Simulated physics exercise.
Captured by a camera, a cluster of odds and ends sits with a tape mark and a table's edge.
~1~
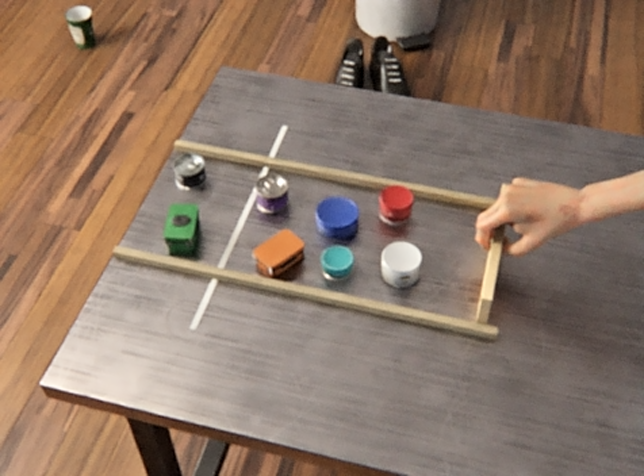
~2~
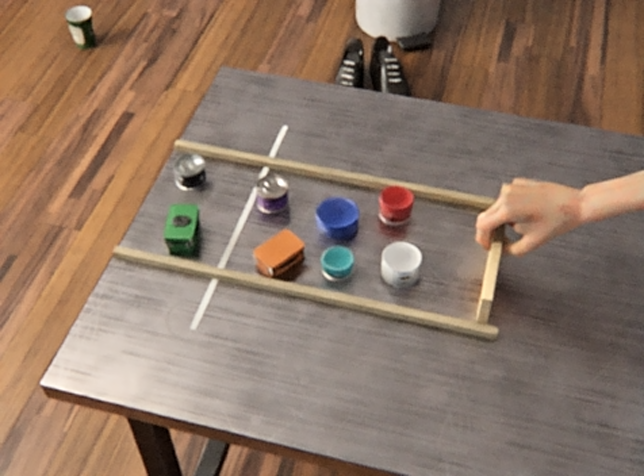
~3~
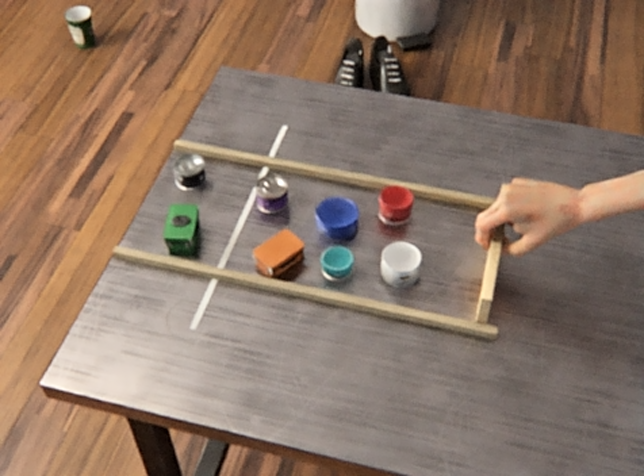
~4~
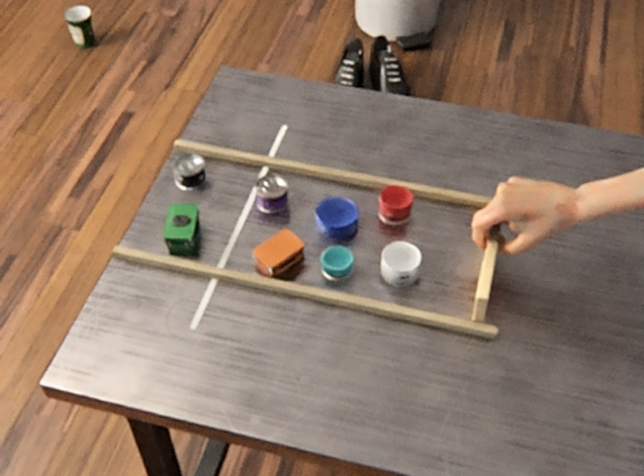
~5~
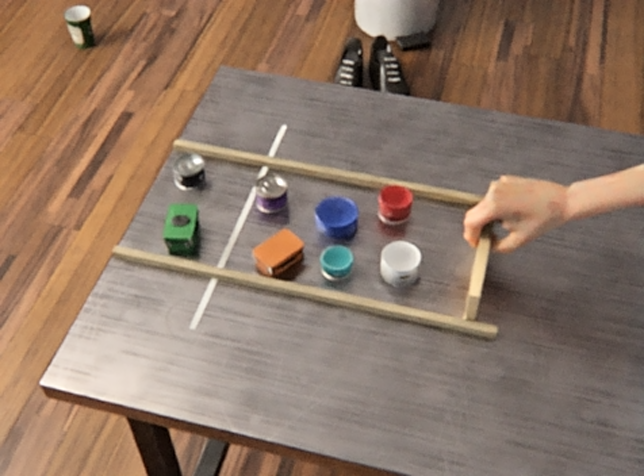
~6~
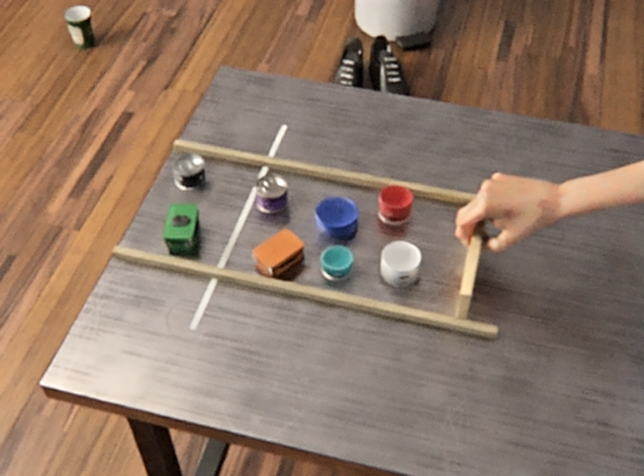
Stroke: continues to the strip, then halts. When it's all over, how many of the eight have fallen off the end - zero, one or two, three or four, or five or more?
Zero have fallen off.
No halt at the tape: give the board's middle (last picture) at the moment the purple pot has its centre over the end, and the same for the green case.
Roughly (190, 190); roughly (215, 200).
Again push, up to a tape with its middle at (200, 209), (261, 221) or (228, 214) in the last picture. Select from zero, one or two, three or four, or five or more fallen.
Taking them in turn, 1 or 2; zero; zero.
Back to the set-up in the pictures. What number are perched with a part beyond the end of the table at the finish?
Answer: 0.
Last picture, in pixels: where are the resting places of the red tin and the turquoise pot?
They come to rest around (244, 172) and (209, 253).
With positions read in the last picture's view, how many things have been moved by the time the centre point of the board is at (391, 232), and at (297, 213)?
At the first spot the count is 3, and at the second it is 6.
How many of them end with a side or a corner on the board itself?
In total, 4.
A little later, none off yet; black tin at rest near (190, 172); green case at rest near (182, 229); purple pot at rest near (272, 193).
Next, none off yet; black tin at rest near (190, 172); green case at rest near (182, 229); purple pot shifted about its own width near (247, 182).
When it is over, the number that fall off is zero.
